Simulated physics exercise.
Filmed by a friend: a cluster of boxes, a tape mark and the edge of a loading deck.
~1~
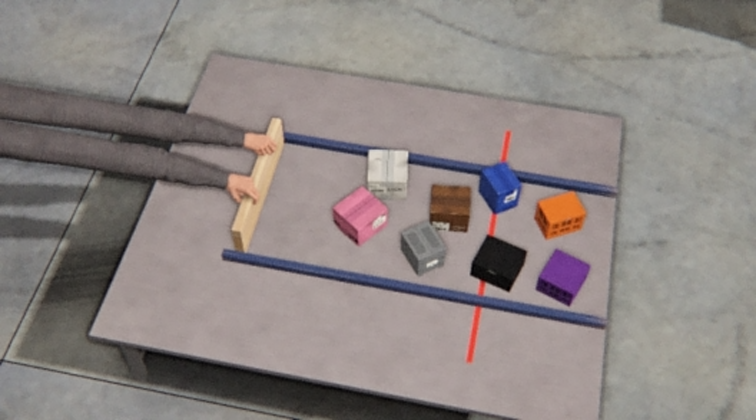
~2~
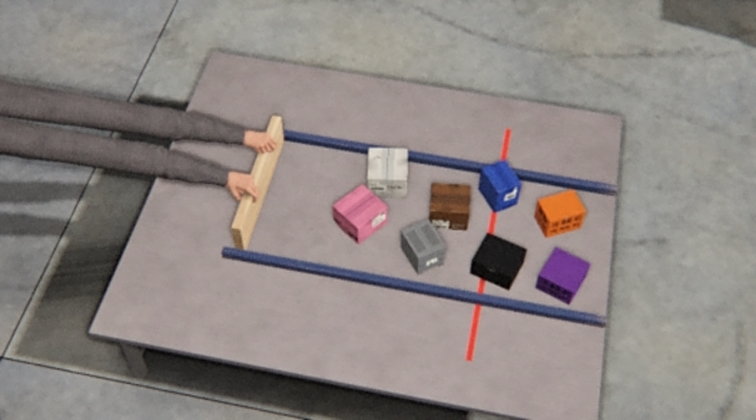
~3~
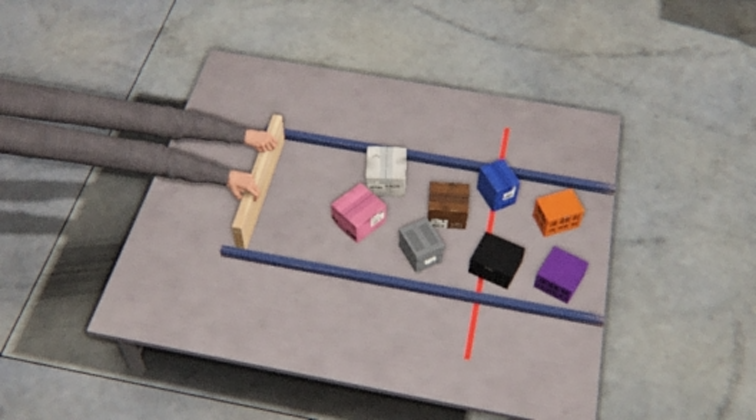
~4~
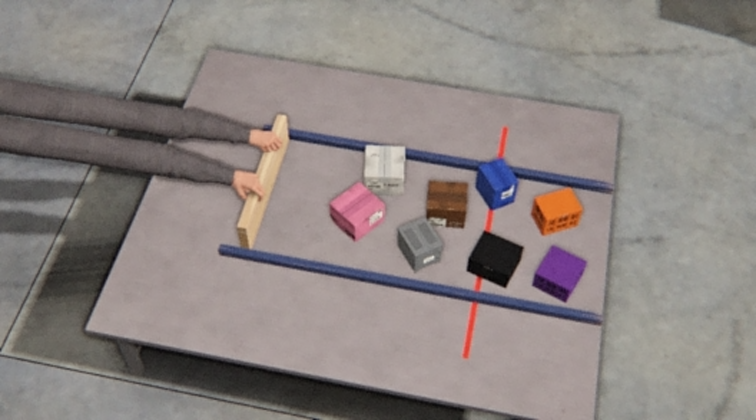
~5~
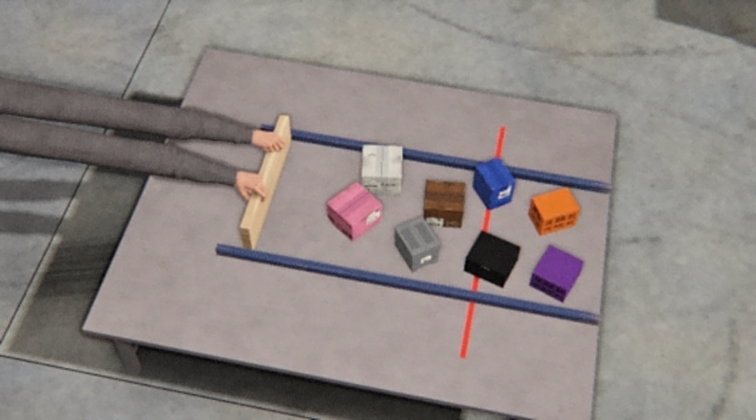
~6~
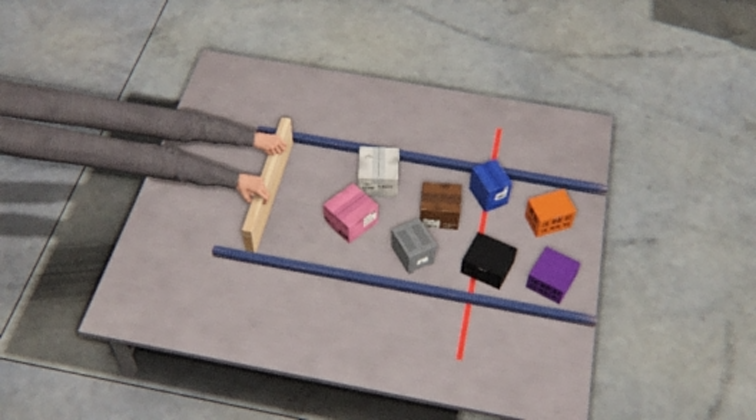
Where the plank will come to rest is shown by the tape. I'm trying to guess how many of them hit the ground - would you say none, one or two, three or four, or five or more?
I would say none.
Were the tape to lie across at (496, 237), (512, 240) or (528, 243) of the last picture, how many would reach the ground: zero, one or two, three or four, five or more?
Well, it comes out as not one, one to two and either one or two, in that order.
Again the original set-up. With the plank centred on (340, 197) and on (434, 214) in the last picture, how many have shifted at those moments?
At that stage 1; at the next, 5.
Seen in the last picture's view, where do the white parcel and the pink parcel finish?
In the last picture they sit at about (507, 197) and about (501, 229).
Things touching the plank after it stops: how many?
Contact count: 3.
Early on, none off yet; purple crate at rest near (553, 275); orange crate at rest near (550, 214); black crate at rest near (489, 261).
Finally, the number that fall off is zero.
